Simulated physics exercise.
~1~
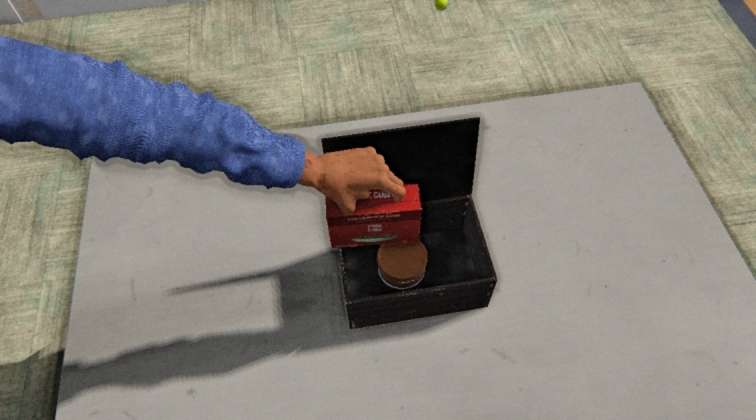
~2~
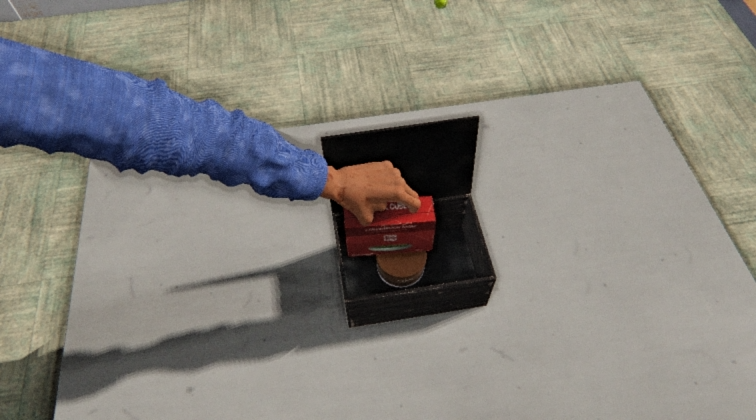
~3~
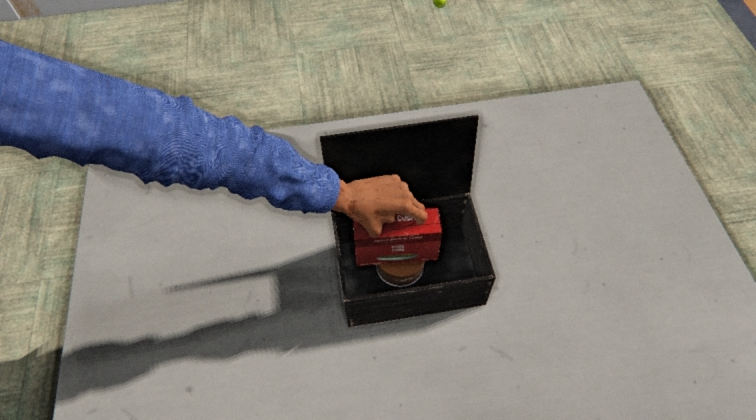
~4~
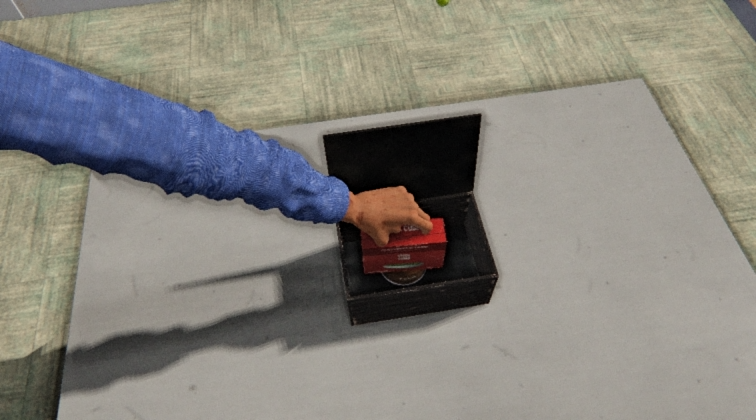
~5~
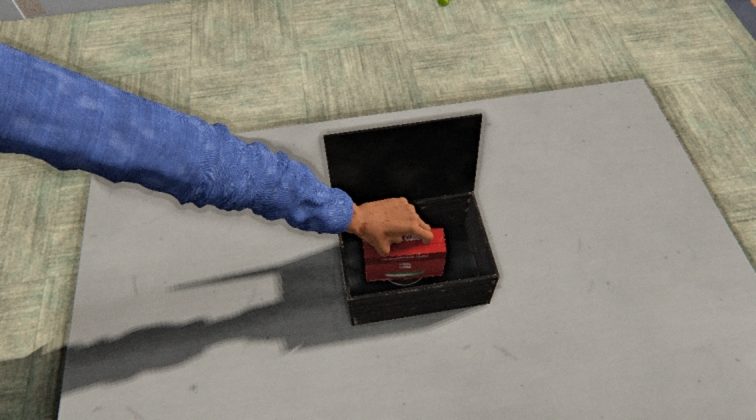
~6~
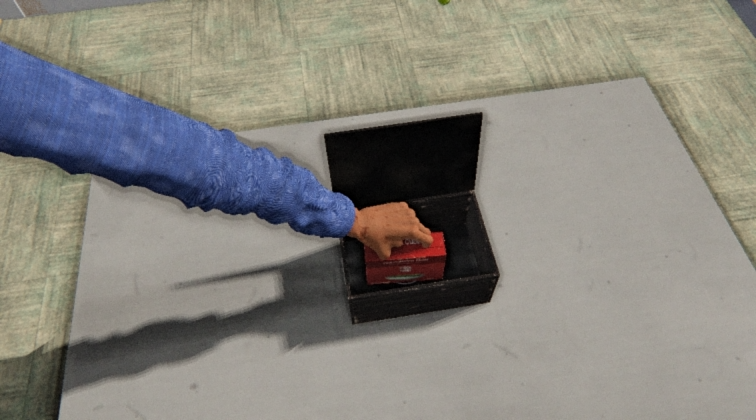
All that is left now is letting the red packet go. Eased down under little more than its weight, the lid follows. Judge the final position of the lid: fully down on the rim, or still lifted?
Final position: Still lifted.
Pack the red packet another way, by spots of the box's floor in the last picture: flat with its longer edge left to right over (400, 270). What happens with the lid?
That way the lid ends up fully closed.
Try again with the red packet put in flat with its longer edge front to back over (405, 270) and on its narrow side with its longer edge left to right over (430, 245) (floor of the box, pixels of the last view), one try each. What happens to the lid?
Well, first it fits down fine, and then it won't go down.
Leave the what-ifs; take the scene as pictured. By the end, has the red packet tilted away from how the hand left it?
Once everything settles, it keeps its original angle.
Then, 1.20 s past the last view, lid starting down.
Then, 1.60 s past the last view, lid 58° above the rim.
Then, 1.90 s past the last view, lid 34° above the rim.
Finally, lid 20° above the rim; both still in place. Final places as the last picture's camera would see them, red packet near (404, 259).
